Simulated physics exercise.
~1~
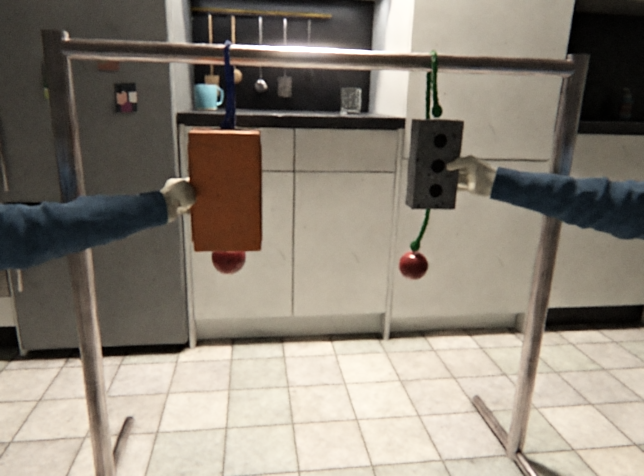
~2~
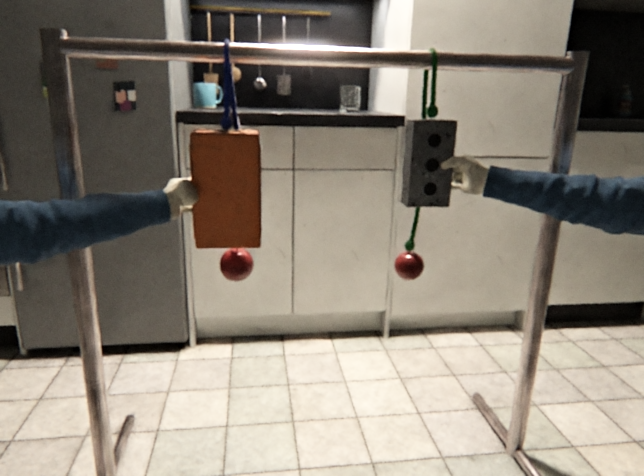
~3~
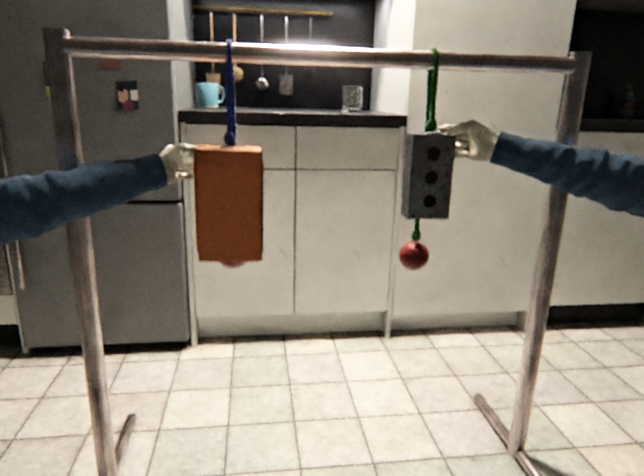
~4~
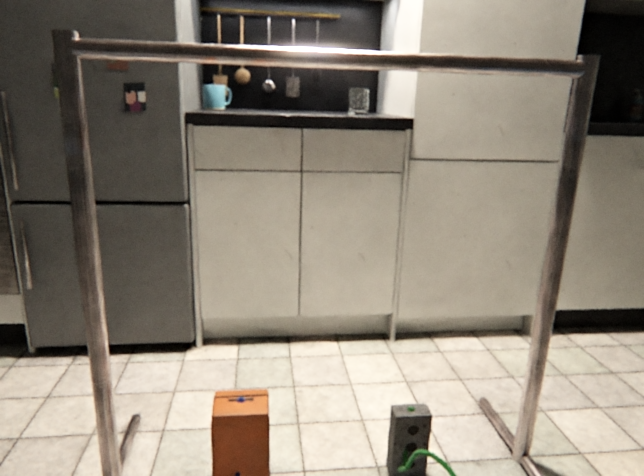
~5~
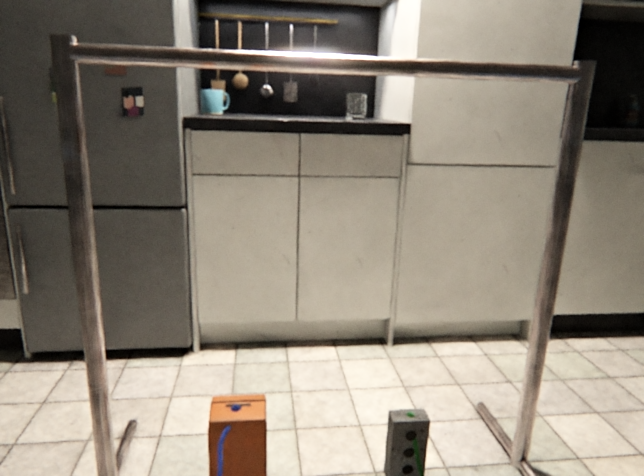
An orange block and a grey block with dark holes hung by ropes from a rail, red balls dangling beneath, while two hands steadied them. The hands let go, both blocks sank and dropped, and they ended up standing on the tiled floor.
